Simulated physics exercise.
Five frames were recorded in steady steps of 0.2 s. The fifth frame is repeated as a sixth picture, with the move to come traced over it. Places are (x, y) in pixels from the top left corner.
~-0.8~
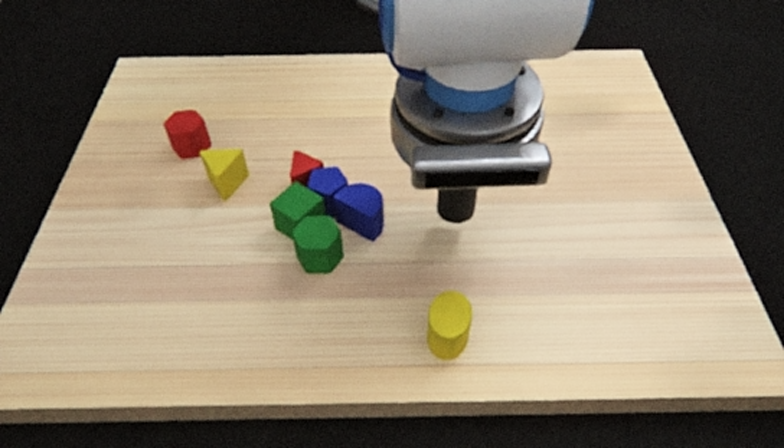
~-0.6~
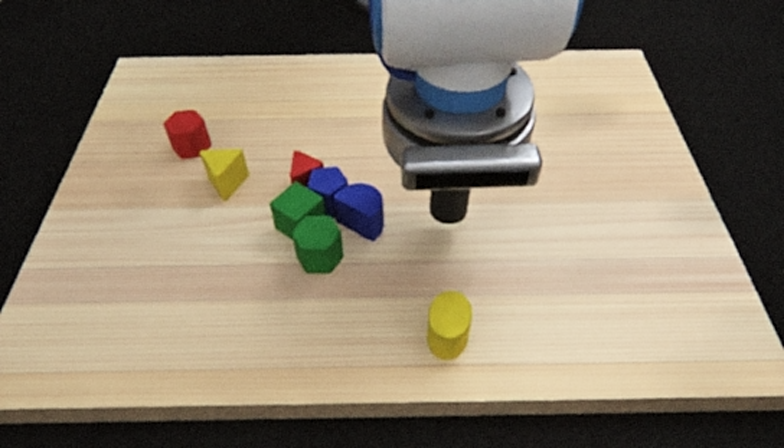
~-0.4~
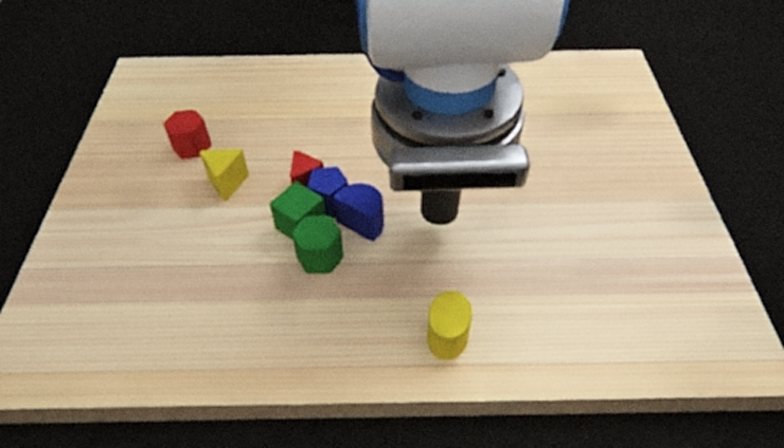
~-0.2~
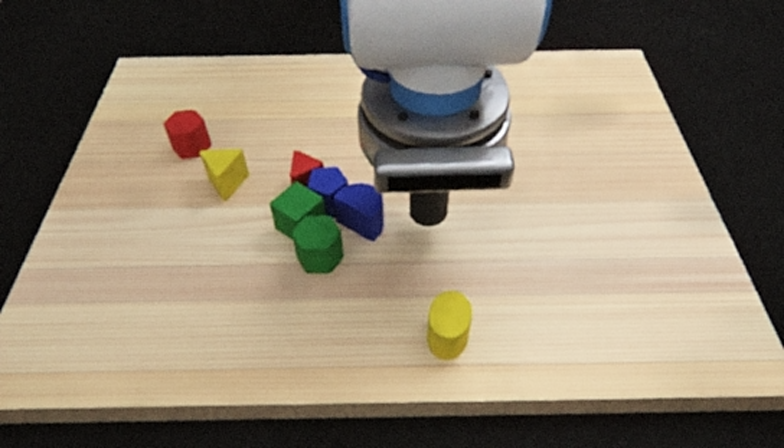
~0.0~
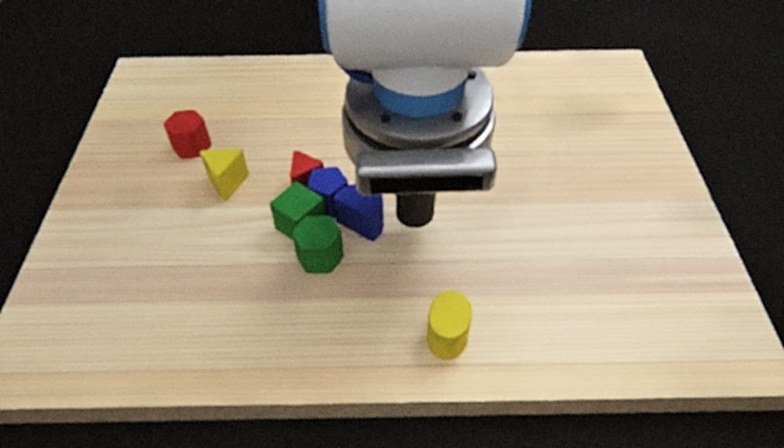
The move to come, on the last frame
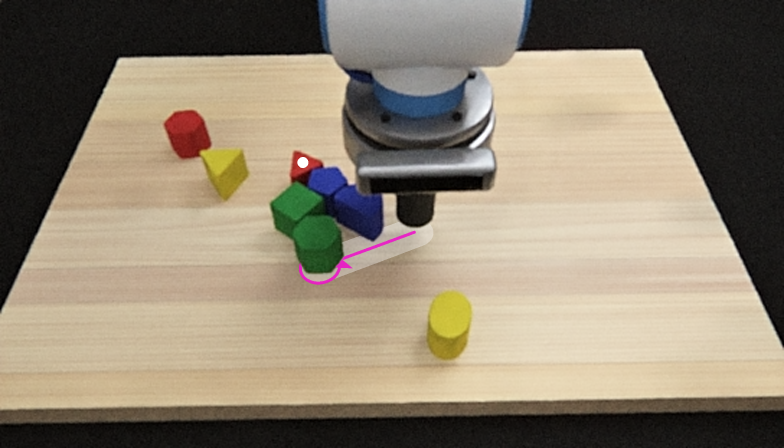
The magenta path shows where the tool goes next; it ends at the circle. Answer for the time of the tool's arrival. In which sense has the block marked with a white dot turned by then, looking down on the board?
Viewed from above: Anti-clockwise.
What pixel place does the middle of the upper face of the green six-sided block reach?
That would be at about pixel (274, 238).
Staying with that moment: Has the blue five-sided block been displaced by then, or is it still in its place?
It does get moved.
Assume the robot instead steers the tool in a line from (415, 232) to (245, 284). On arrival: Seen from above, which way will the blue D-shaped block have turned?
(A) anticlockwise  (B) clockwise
It's B.
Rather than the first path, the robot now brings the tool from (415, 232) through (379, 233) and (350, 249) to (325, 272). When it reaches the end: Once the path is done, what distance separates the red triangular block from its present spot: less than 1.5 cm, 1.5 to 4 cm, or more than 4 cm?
Middling, 1.5 to 4 cm.
Drawn move, straight from (415, 232) to (320, 267); the dot is on the red triangular block.
On the path given first. Halfway along, tool at (367, 231); green square piece at (293, 200); red triangular block at (299, 157), turned 15° anticlockwise; blue five-sided block at (320, 174), turned 20° clockwise; blue D-shaped block at (339, 200), turned 30° clockwise.
At the end, tool at (317, 249); green square piece at (283, 199), turned 20° clockwise; red triangular block at (299, 156), turned 25° anticlockwise; green six-sided block at (274, 238), turned 30° clockwise; blue five-sided block at (319, 172), turned 25° clockwise; blue D-shaped block at (335, 199), turned 35° clockwise.
